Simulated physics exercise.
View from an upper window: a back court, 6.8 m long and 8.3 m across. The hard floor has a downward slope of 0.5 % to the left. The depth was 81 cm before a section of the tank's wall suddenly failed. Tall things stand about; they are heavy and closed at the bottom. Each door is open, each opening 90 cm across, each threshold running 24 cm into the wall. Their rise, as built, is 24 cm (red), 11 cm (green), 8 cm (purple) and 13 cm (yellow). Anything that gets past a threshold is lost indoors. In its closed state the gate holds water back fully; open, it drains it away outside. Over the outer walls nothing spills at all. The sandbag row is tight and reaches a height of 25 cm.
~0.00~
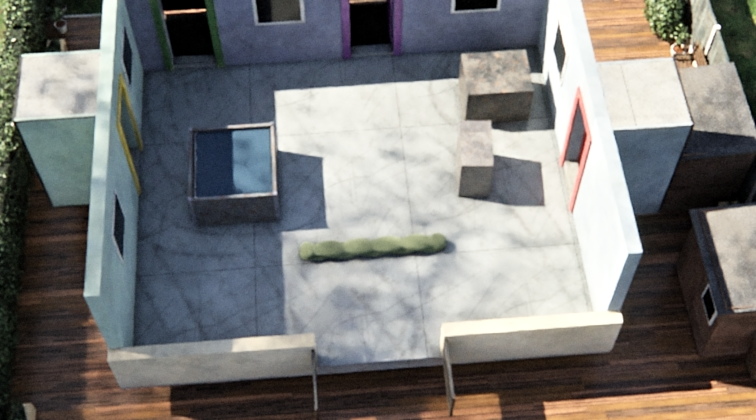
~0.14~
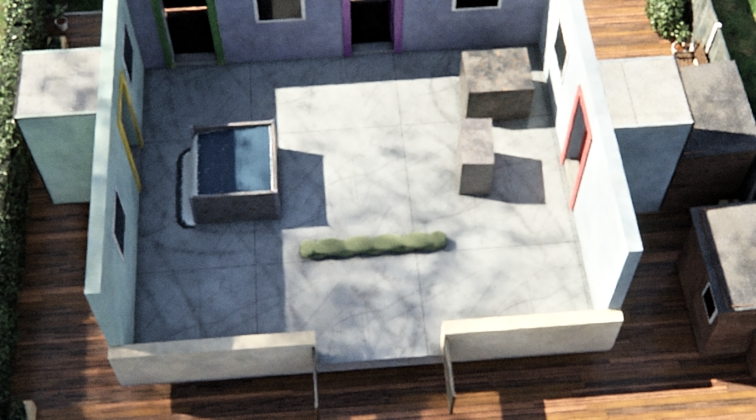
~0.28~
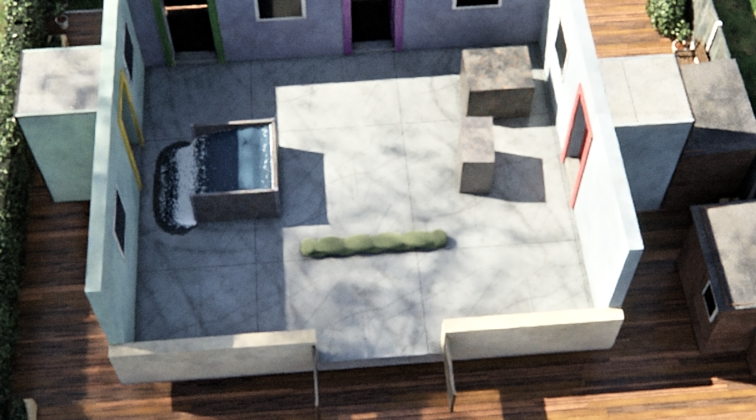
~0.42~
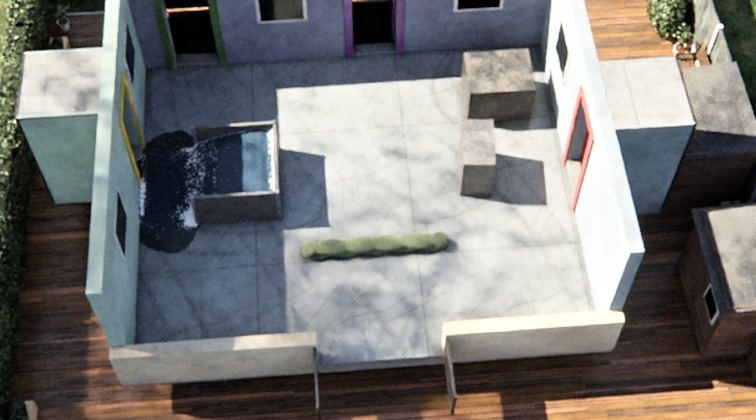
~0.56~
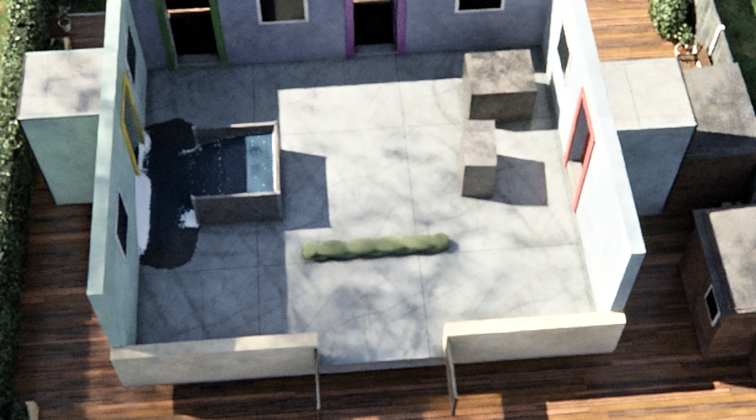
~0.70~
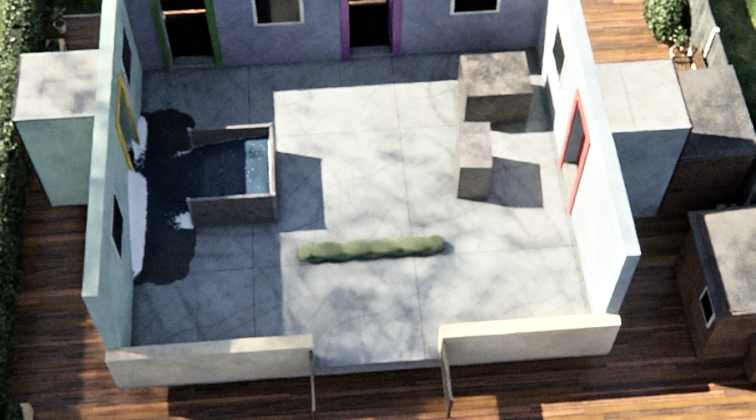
We see a walled court from above with a square tank of water; its left side opens and dark, foaming water pours out, spreads across the paving to the left wall, and widens along it as the tank's level drops.
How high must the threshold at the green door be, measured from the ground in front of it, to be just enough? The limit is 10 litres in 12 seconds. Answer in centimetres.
About 15 cm.
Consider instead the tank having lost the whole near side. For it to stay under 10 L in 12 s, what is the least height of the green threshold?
Roughly 7.0 cm.
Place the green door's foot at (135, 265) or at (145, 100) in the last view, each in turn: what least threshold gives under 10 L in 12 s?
About 20 cm for the first and 9.0 cm for the second.
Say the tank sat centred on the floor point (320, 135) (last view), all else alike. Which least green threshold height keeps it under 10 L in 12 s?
I'd put it at close to 20 cm.
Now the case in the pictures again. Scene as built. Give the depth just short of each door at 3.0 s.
Red door 0 cm, green door 16 cm, purple door 0 cm, yellow door 17 cm.
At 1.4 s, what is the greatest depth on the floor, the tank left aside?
I'd put it near 46 cm.
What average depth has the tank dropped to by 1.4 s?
It averages near 28 cm.
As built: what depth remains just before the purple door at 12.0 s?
Some 1.5 cm.
After 1.4 s water covers 10 % of the floor, deepest (46 cm) near (138, 206); it has not reached the green door.
After 3.0 s water covers 25 % of the floor, deepest (23 cm) near (143, 76); 16 cm at the green door, 19 litres in over its 11 cm threshold.
After 12.0 s water covers 95 % of the floor, deepest (4 cm) near (131, 368); 3 cm at the green door, 35 litres in over its 11 cm threshold.
At the green door as built, the water arrived by 1.6 s and peaked near 18 cm at 2.4 s.
With a threshold of 12.5 cm, 24 litres would have come in within the 12 s; with 17 cm, 5 litres. So under 10 litres takes about 15 cm.
